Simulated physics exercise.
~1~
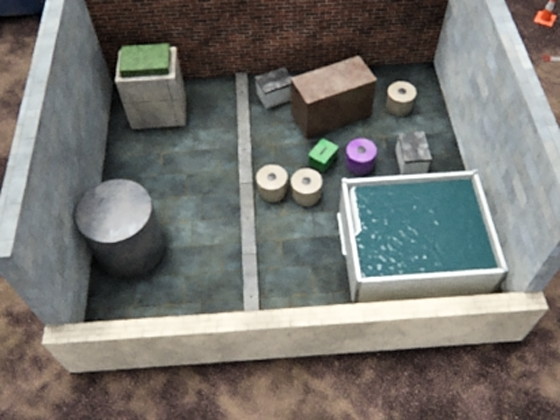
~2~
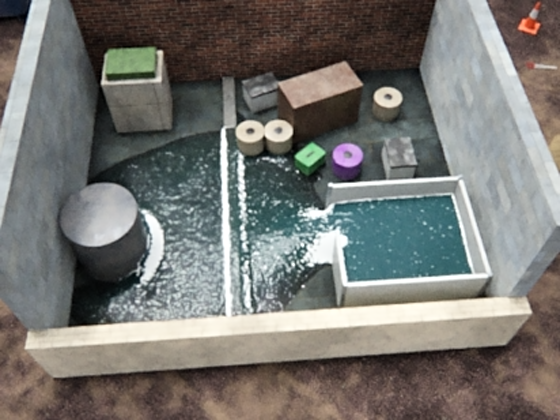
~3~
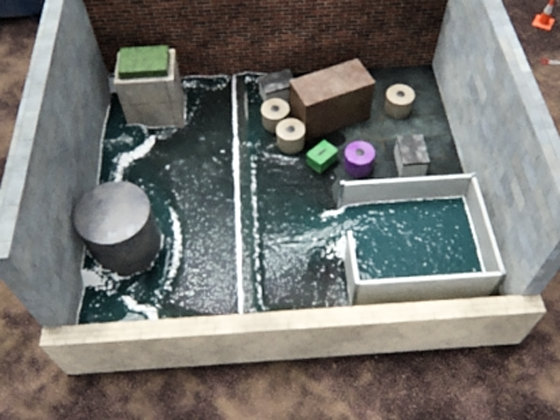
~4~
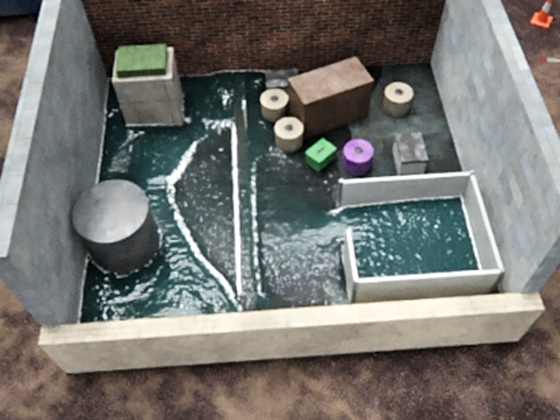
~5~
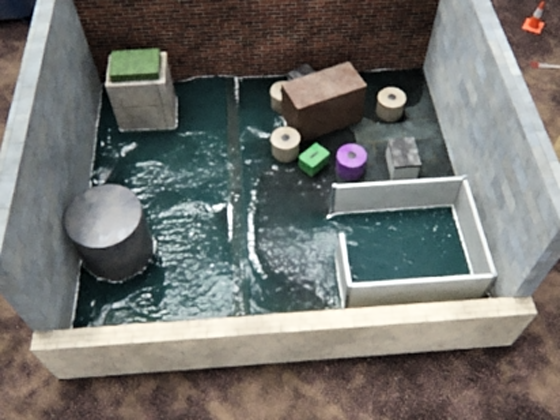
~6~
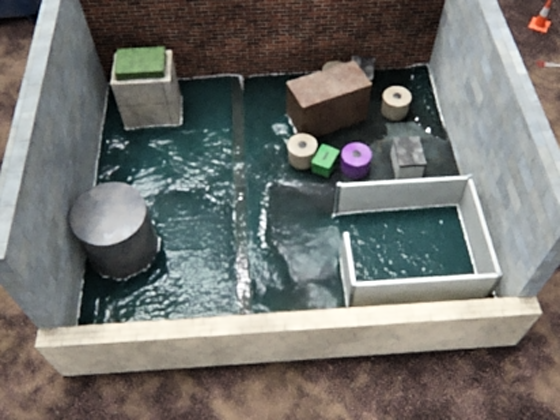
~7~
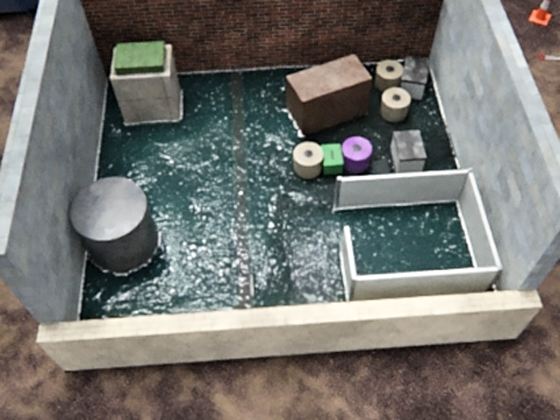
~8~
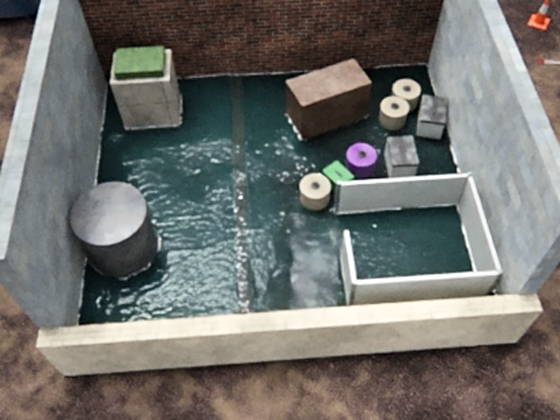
Water bursting from a white-walled tank, flooding a walled yard and nudging drums, boxes and a green tote among larger blocks.
